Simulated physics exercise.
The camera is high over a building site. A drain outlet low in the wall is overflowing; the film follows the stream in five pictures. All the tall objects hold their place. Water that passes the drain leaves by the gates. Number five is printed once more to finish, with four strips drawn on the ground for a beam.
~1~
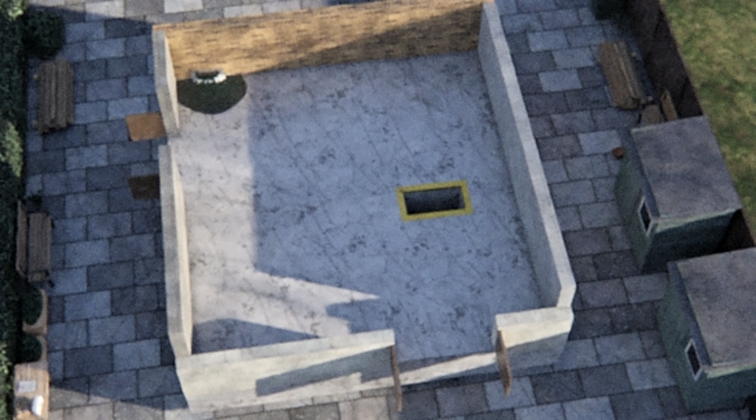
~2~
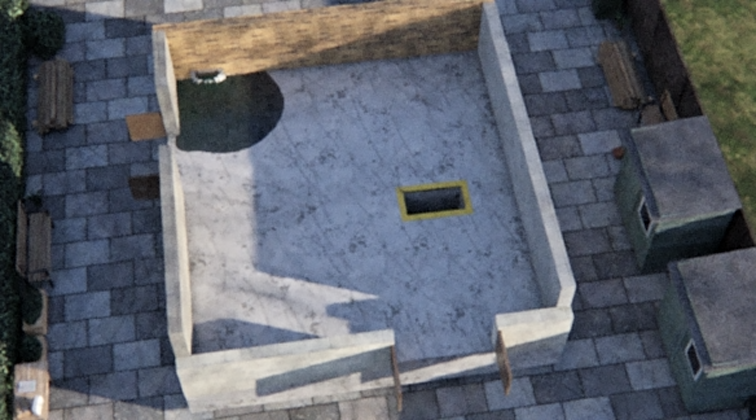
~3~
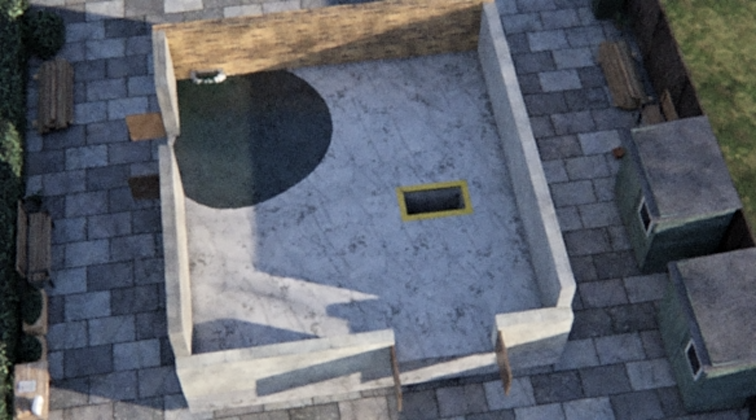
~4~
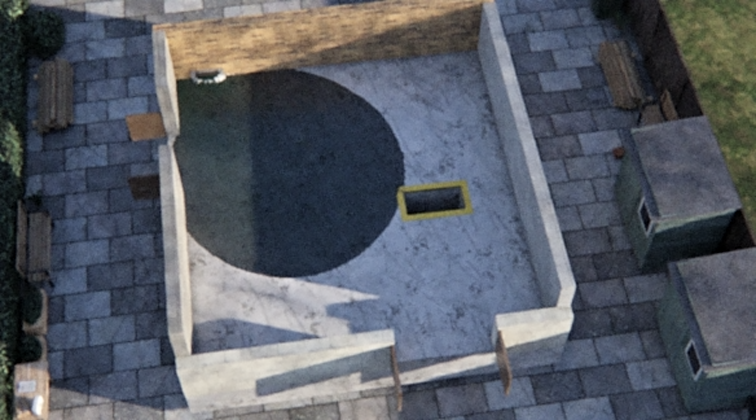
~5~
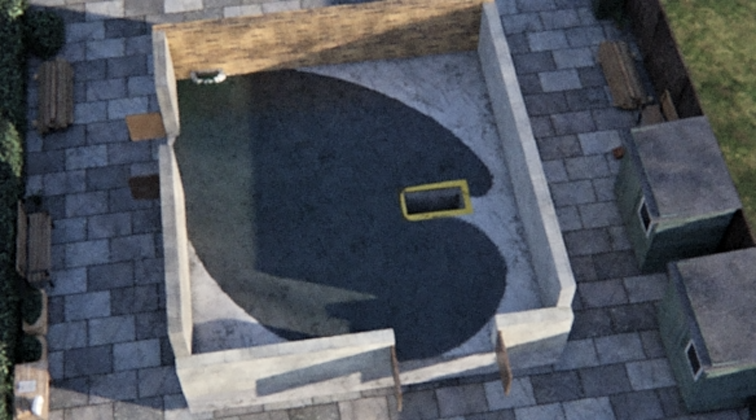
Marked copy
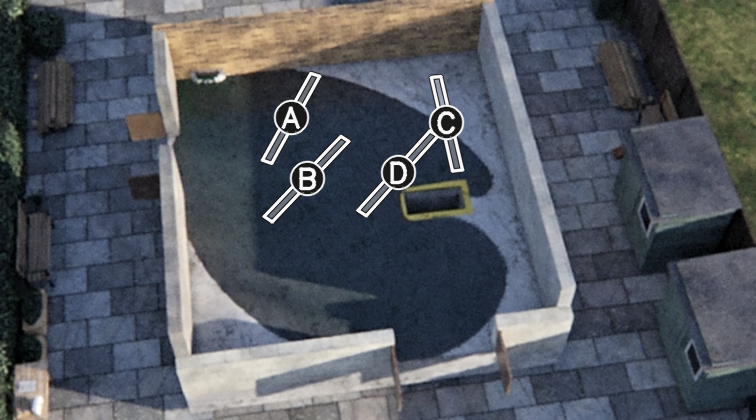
To begin with, a small dark patch of water lies by the outfall in the upper left corner of a walled, pale-floored site. It spreads right and downward across the floor, reaching the edge of the yellow gully. Finally it wraps around the gully, which takes in water, and covers most of the floor.
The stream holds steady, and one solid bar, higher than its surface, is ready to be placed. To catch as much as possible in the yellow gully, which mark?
Choose C.
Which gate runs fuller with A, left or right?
The right gate.
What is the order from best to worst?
C, B, A, D.
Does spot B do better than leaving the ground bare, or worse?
It is worse.
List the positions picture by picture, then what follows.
Outfall at (207, 74); yellow gully at (434, 200); open gate at (442, 344); open gate at (181, 163); water covers 3 % of the ground and shows as far out as (205, 110); yellow gully still dry.
Water covers 9 % of the ground and shows as far out as (260, 137); yellow gully still dry.
Water covers 20 % of the ground and shows as far out as (263, 197); yellow gully still dry.
Water covers 41 % of the ground and shows as far out as (312, 273); yellow gully still dry.
Water covers 68 % of the ground and shows as far out as (489, 304); yellow gully taking water.
On the marked copy, A from (267, 161) to (315, 74); B from (268, 219) to (344, 138); C from (457, 170) to (436, 76); D from (362, 213) to (433, 133).
With A, about 9 % of the stream runs into the yellow gully, about 90 % out by the gates.
With B, about 12 % of the stream runs into the yellow gully, about 86 % out by the gates.
With C, about 30 % of the stream runs into the yellow gully, about 68 % out by the gates.
With D, about 5 % of the stream runs into the yellow gully, about 94 % out by the gates.
